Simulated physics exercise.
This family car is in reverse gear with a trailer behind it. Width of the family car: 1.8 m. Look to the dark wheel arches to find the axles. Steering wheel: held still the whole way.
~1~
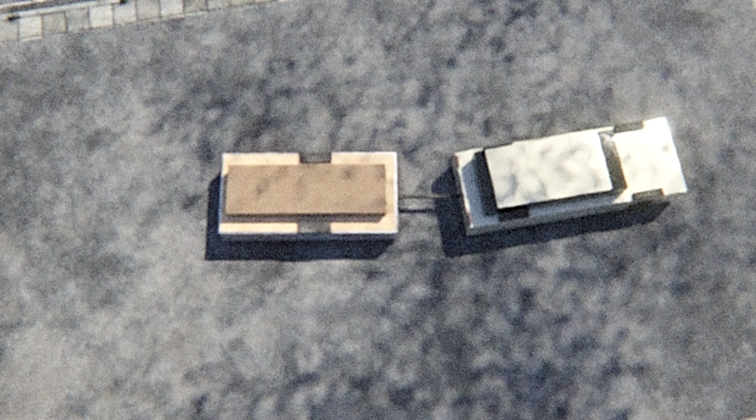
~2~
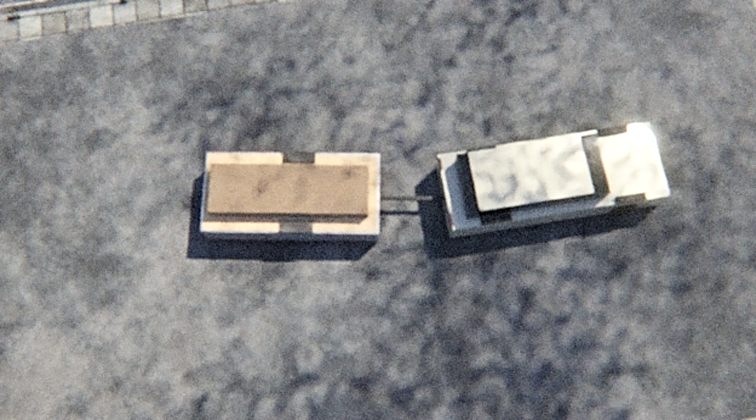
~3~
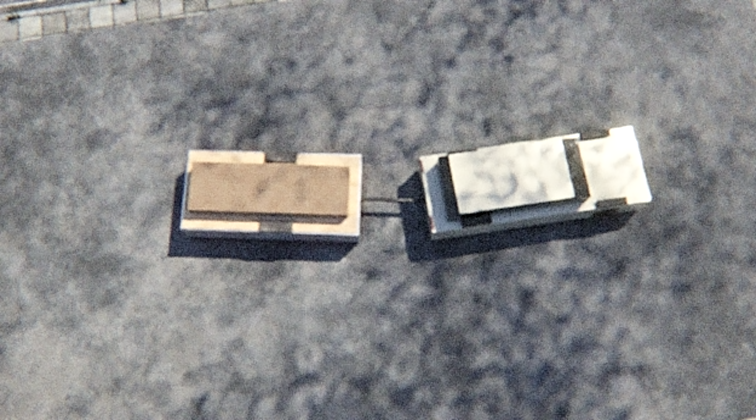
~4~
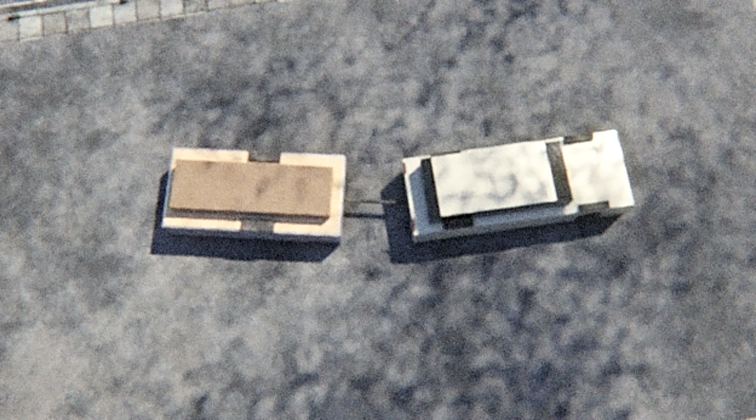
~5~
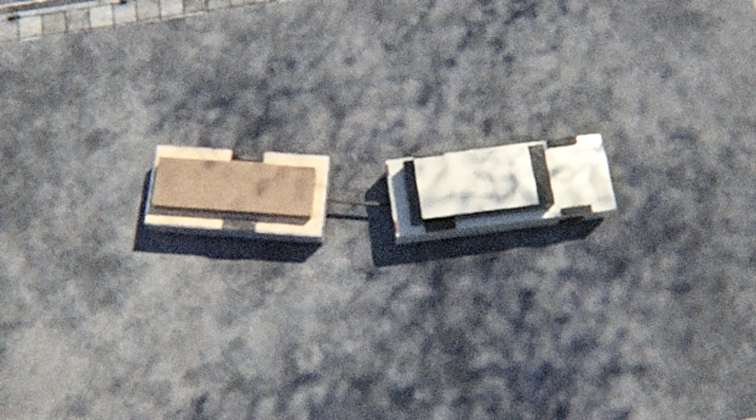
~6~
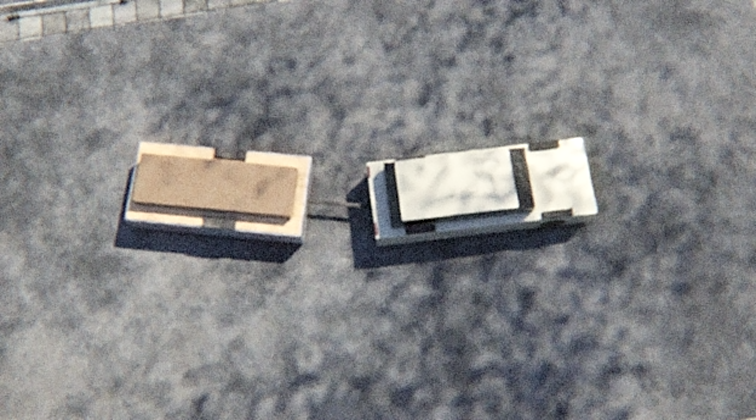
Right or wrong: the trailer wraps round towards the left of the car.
Right.
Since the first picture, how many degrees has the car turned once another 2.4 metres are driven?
6°.
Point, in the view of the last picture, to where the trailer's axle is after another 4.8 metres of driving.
Roughly pixel (43, 135).
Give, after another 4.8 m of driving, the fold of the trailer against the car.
35° to the car's left.
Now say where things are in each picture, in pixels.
In the first picture, car's middle (577, 165), trailer's axle (315, 192); tail 9° to the car's left; front wheels 4° left.
In the second picture, car's middle (560, 168), trailer's axle (298, 192); tail 10° to the car's left.
In the third picture, car's middle (541, 172), trailer's axle (279, 191); tail 10° to the car's left.
In the fourth picture, car's middle (523, 175), trailer's axle (261, 191); tail 11° to the car's left.
In the fifth picture, car's middle (506, 178), trailer's axle (244, 190); tail 12° to the car's left.
In the sixth picture, car's middle (486, 181), trailer's axle (225, 188); tail 12° to the car's left.
With 2.4 m more driven, the tail is 19° to the car's left, the car has turned 6° and the trailer's axle is at (126, 171) of the last picture.
With 4.8 m more driven, the tail is 33° to the car's left, the car has turned 10° and the trailer's axle is at (43, 135) of the last picture.
With 7.2 m more driven, the tail is 60° to the car's left, the car has turned 13° and the trailer's axle is out of the picture; it has jack-knifed.
